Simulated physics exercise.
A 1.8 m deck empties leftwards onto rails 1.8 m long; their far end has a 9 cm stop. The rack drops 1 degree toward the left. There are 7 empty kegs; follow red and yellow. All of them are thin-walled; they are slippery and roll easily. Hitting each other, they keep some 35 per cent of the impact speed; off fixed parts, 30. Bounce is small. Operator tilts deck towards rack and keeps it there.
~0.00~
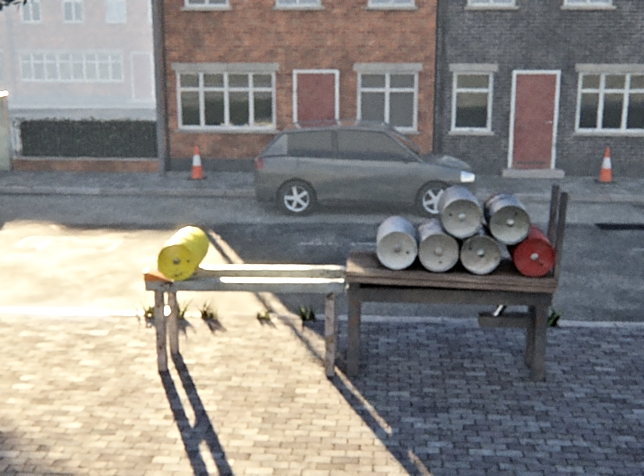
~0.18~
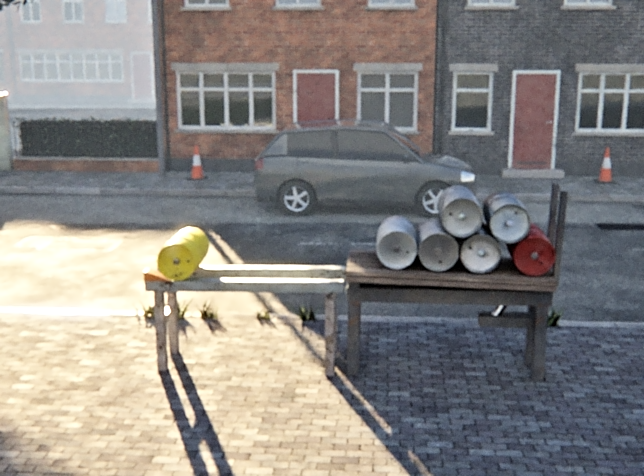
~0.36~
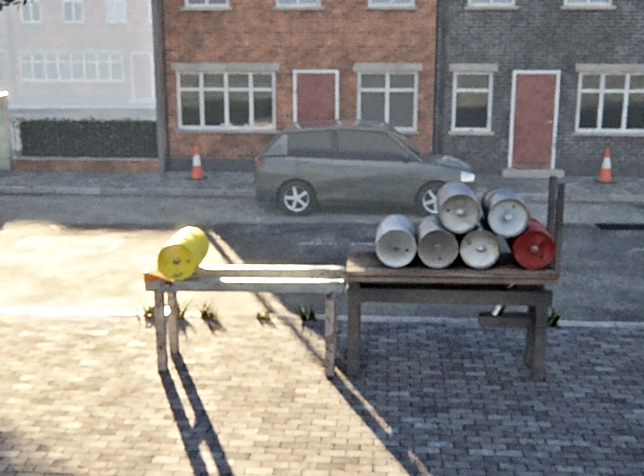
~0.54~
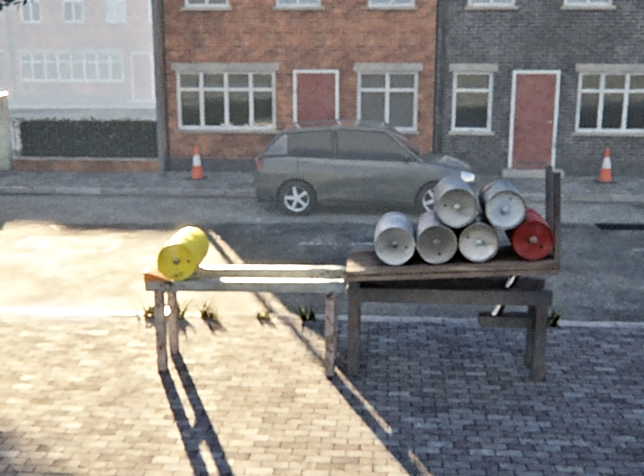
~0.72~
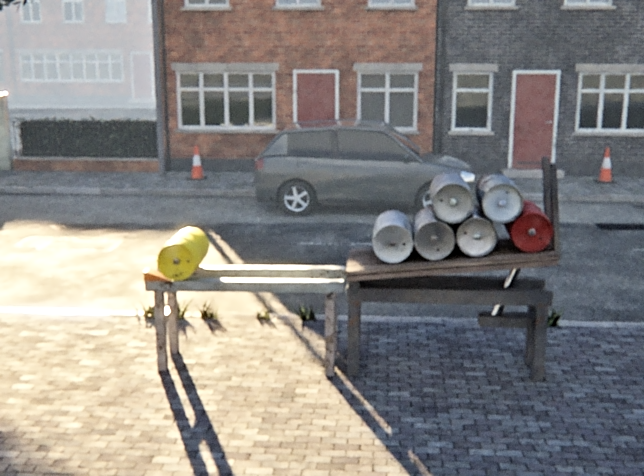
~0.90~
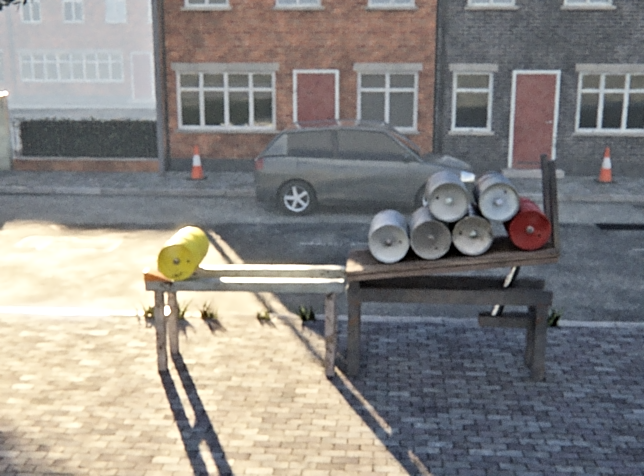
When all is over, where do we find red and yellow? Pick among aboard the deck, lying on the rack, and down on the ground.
Red: Aboard the deck; yellow: Lying on the rack.
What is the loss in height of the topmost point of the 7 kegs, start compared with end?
About 10 cm.
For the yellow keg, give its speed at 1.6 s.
0.0 m/s, give or take.
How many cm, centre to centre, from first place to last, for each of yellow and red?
Yellow shifts 20 while red shifts 150.
Then, 1.6 s in, red is on the deck, 155 cm from the hinge; yellow is on the rack, 30 cm from the rack's far end; 0 of 7 over the stop.
Then, 2.6 s in, red is on the deck, 125 cm from the hinge, rolling left; still the same for yellow; 0 of 7 over the stop.
Then, 3.7 s in, red is on the deck, 40 cm from the hinge, rolling left; yellow is on the rack, 15 cm from the rack's far end; 0 of 7 over the stop.
In the end (4.9 s), red is on the deck, 10 cm from the hinge; yellow is on the rack, 15 cm from the rack's far end; 0 of 7 over the stop.
